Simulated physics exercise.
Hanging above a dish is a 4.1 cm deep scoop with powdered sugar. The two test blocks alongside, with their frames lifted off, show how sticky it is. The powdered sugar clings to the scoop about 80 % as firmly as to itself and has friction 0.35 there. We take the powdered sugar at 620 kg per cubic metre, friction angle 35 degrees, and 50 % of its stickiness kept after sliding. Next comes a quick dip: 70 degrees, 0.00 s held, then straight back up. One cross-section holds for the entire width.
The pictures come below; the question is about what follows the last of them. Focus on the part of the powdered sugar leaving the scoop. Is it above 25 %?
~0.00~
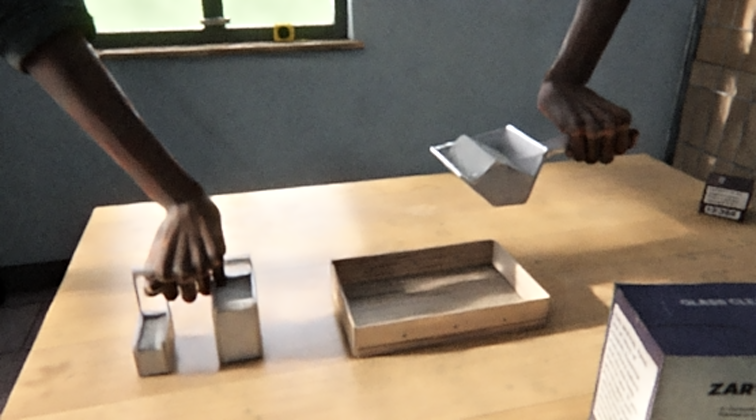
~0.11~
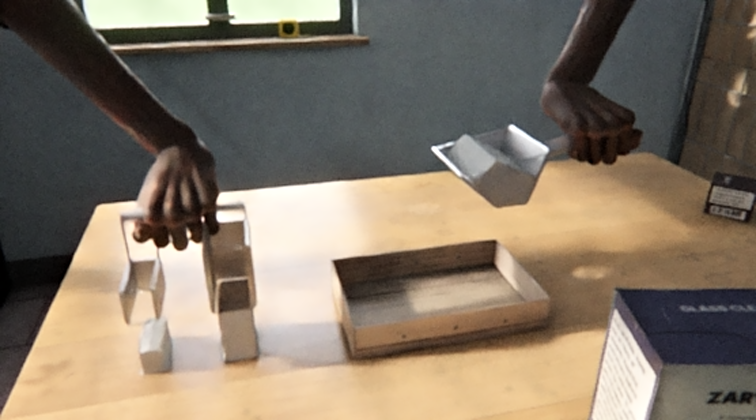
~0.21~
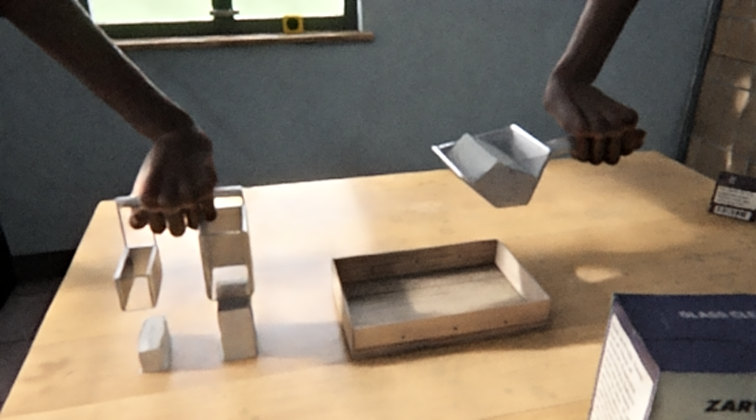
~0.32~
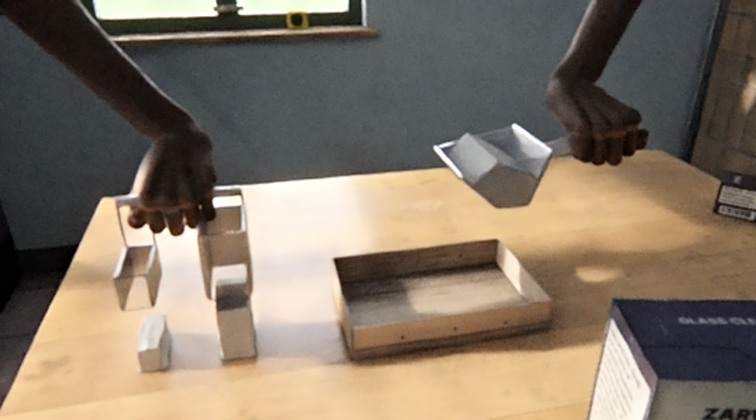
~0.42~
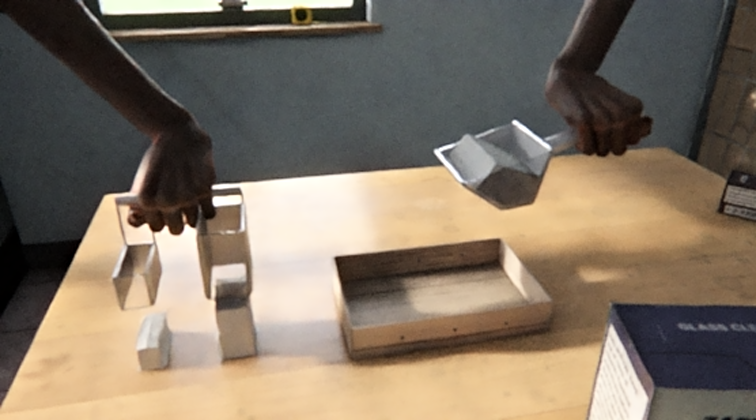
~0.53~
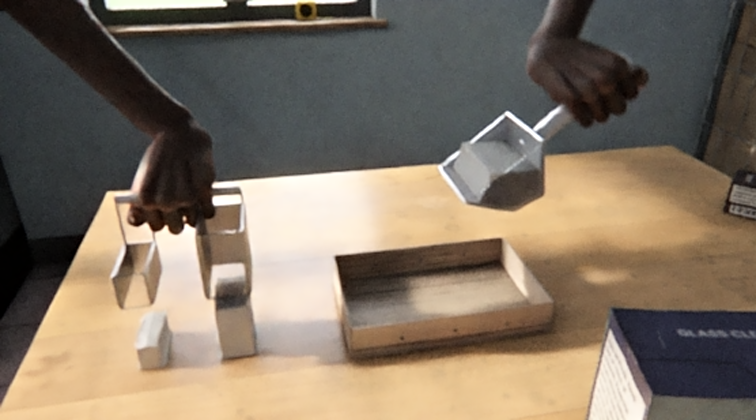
No.
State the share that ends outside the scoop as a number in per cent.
Estimate: Near 0 %.
After 0.73 s, the scoop is at 67 degrees and 0 % has left it.
After 0.96 s, the scoop is at 47 degrees and 0 % has left it.
After 1.20 s, the scoop is at 1 degrees and 0 % has left it.
After 1.44 s, the scoop is at 0 degrees and 0 % has left it.
After 1.54 s, at the end, the scoop is at 0 degrees and 0 % has left it.
